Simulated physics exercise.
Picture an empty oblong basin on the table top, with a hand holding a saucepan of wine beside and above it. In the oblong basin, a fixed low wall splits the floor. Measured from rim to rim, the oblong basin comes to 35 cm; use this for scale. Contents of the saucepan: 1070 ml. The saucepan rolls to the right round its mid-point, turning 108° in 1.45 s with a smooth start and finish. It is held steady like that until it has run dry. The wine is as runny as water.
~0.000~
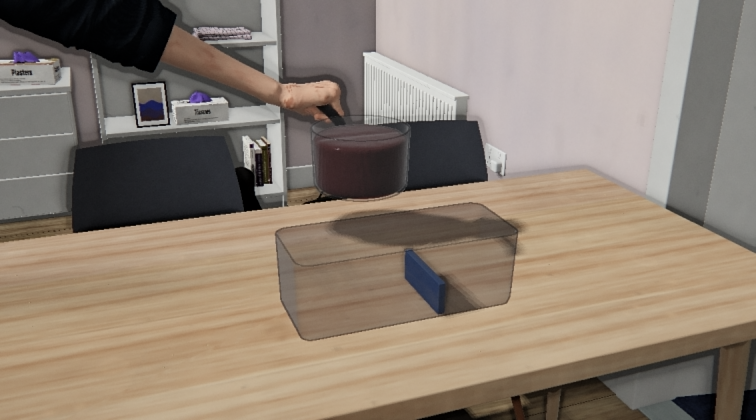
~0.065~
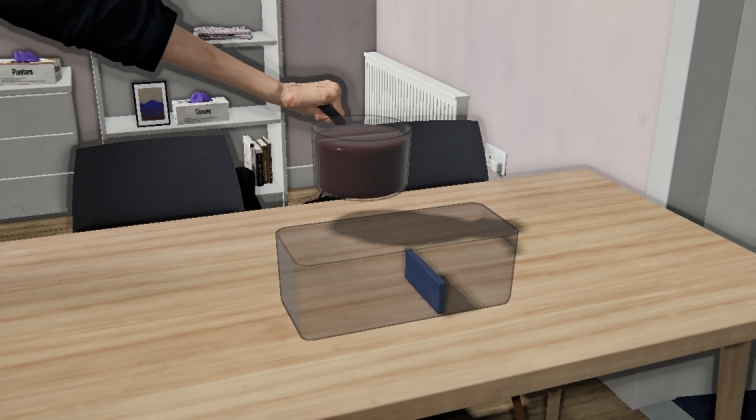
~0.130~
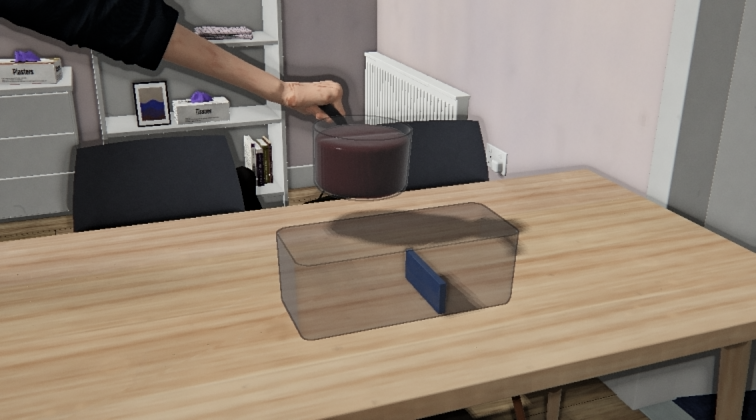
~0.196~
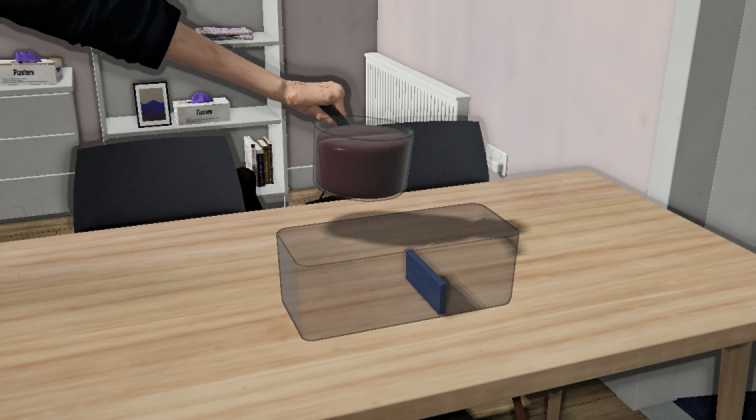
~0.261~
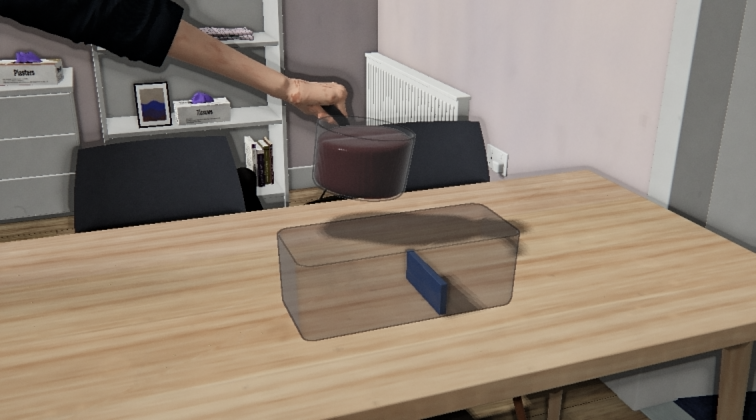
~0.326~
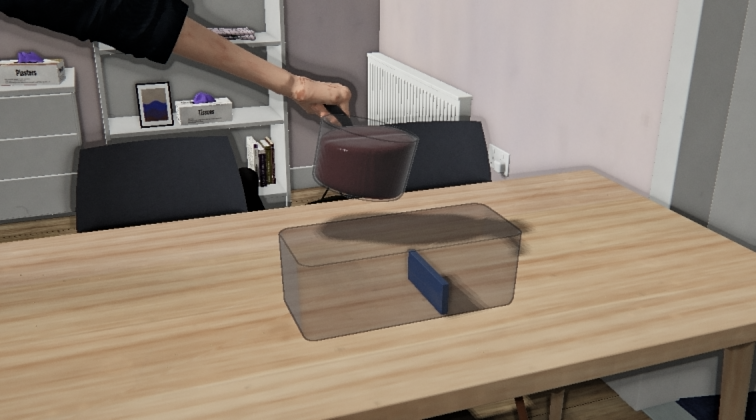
In this clip, a hand holds a clear saucepan of dark red wine above a transparent oblong basin with a small blue wall inside on a wooden table, then slowly tilts the pan slightly to the right.
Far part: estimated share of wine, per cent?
78 per cent.
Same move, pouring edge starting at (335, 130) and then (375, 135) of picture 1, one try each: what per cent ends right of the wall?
Try 1: Approx. 5 %; try 2: Approx. 40 %.
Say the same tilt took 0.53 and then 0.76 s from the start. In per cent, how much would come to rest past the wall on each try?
I'd expect close to 45 per cent and then close to 60 per cent.
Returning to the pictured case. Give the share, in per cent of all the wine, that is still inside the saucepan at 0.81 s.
I'd put it near 62 percent.
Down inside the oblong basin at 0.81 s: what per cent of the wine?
The basin holds roughly 16 in a hundred parts at that moment.
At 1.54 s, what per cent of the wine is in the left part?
20 %.
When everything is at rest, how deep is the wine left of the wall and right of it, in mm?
On the left it stands about 8 mm, on the right about 52 mm.
Then, 0.81 s in, the tilt is 64° and 62 per cent is still to pour, 1 is left of the wall and 14 right of it.
Then, 1.17 s in, the tilt is 98° and 13 per cent is still to pour, 7 is left of the wall and 71 right of it.
Then, 1.54 s in, the tilt is 108° and 0 per cent is still to pour, 20 is left of the wall and 79 right of it.
Then, 1.95 s in, the tilt is 108° and 0 per cent is still to pour, 22 is left of the wall and 78 right of it.
Finally, 22 per cent lies left of the wall, 78 right of it and 0 outside.
